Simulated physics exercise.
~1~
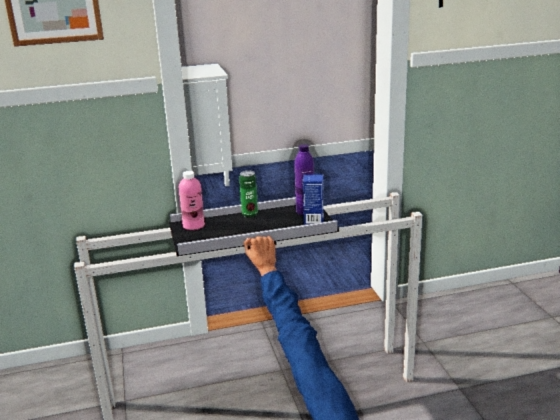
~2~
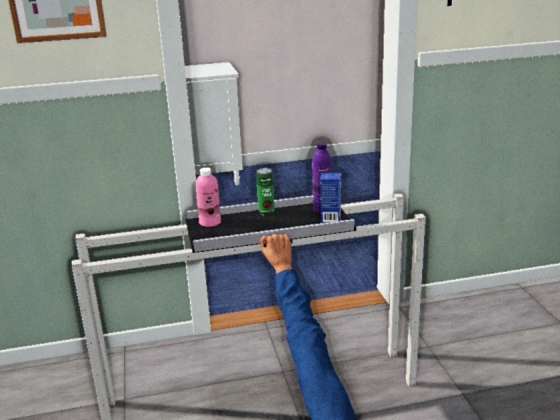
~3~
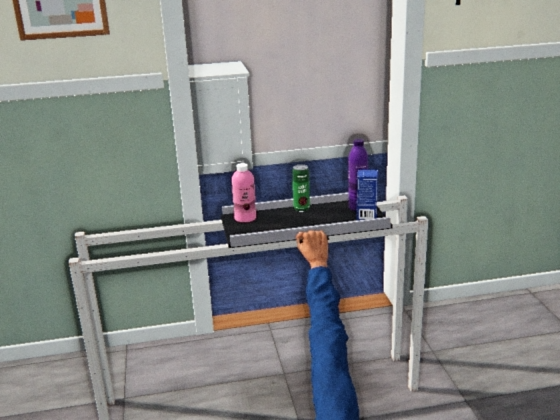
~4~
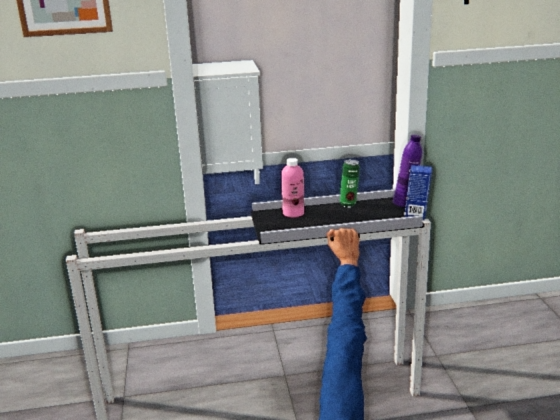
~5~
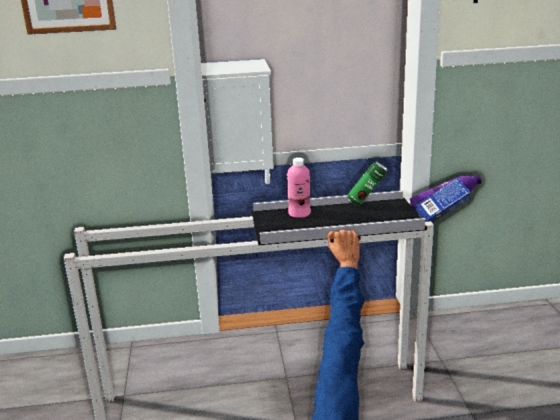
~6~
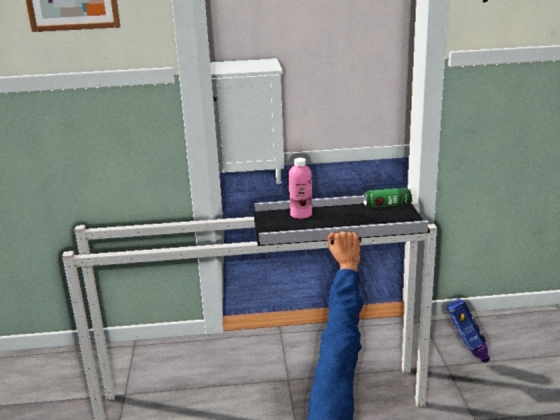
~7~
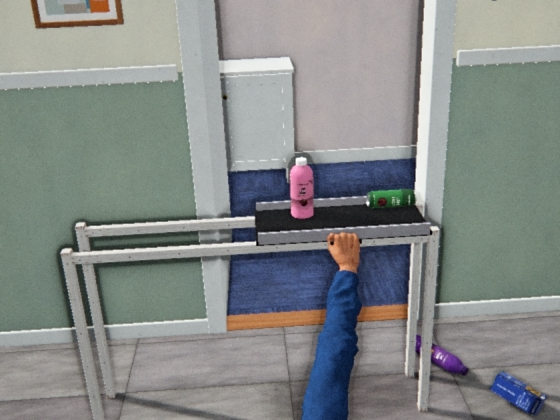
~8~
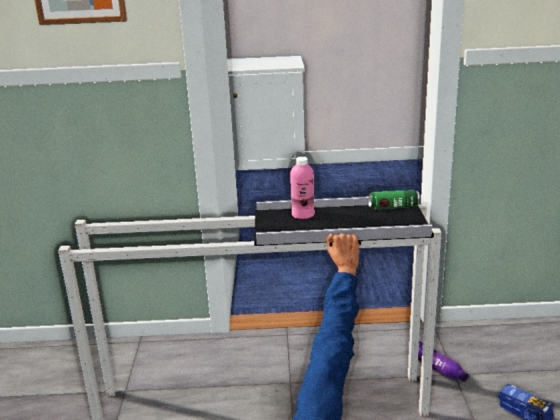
A hand in a blue sleeve pushes a black tray along pale rails in front of a door in a green-and-cream corridor, seen from slightly above. On the tray stand a pink bottle at left, a green can in the middle, and a purple bottle and a blue carton at right. The tray slides right and stops at the end of the rails. The purple bottle and carton tip over the right end and fall, while the green can topples. Finally, the pink bottle stands upright beside the fallen can, with the other two lying on the grey floor.
